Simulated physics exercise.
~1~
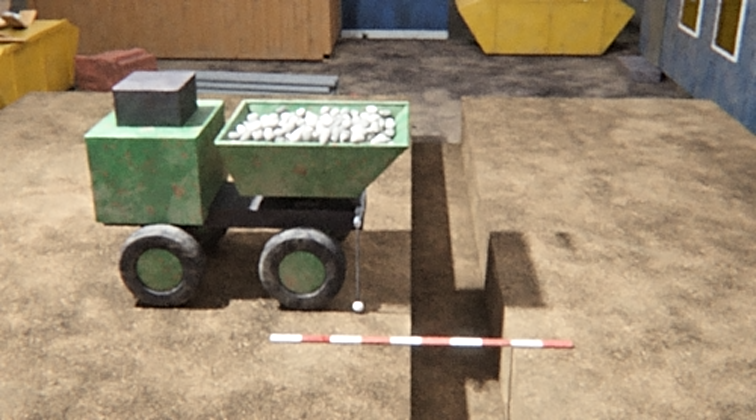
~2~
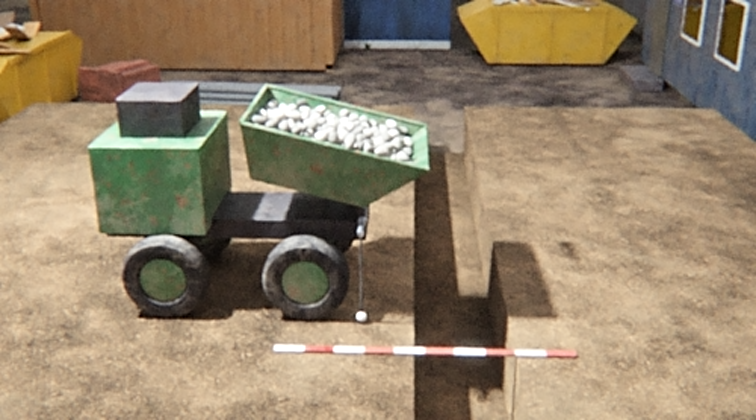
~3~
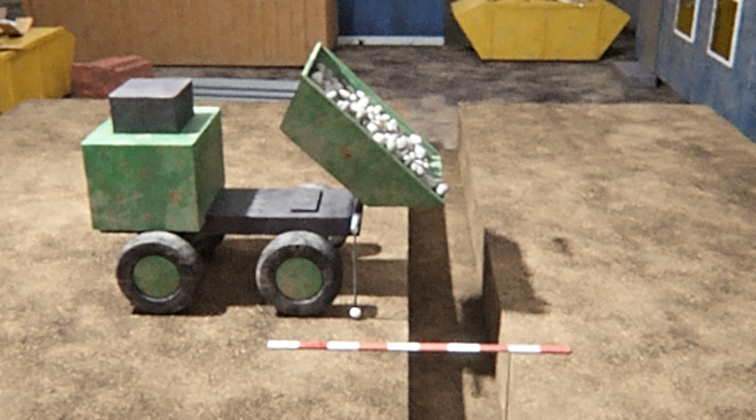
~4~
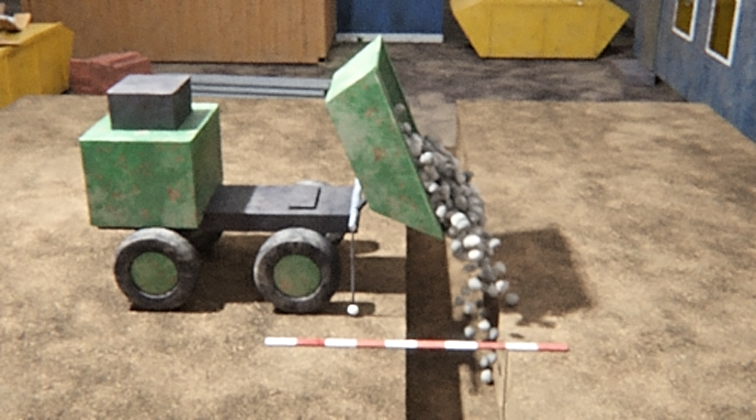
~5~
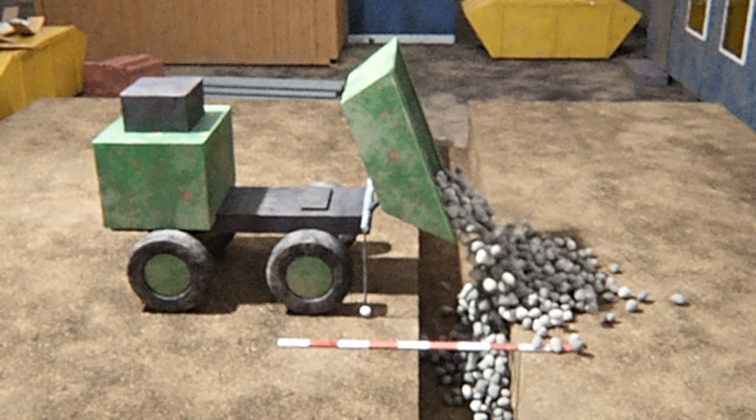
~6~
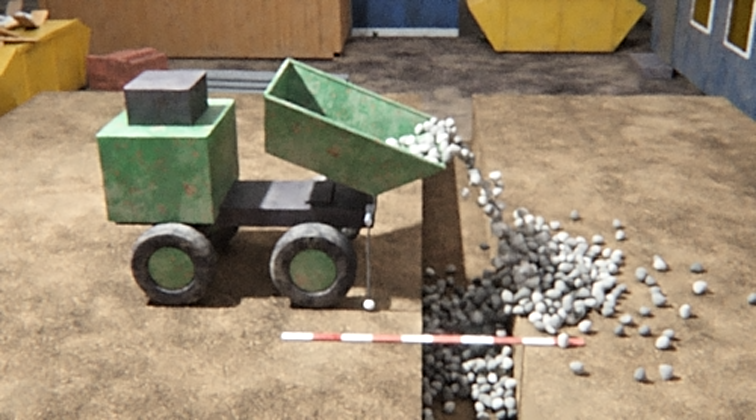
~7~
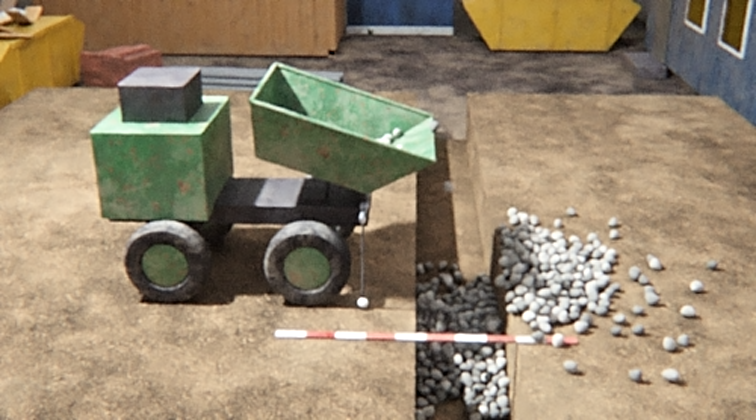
Green dumper tipping grey cobbles rightwards into a trench and onto the far bank, then partly lowering its skip, few stones left inside.
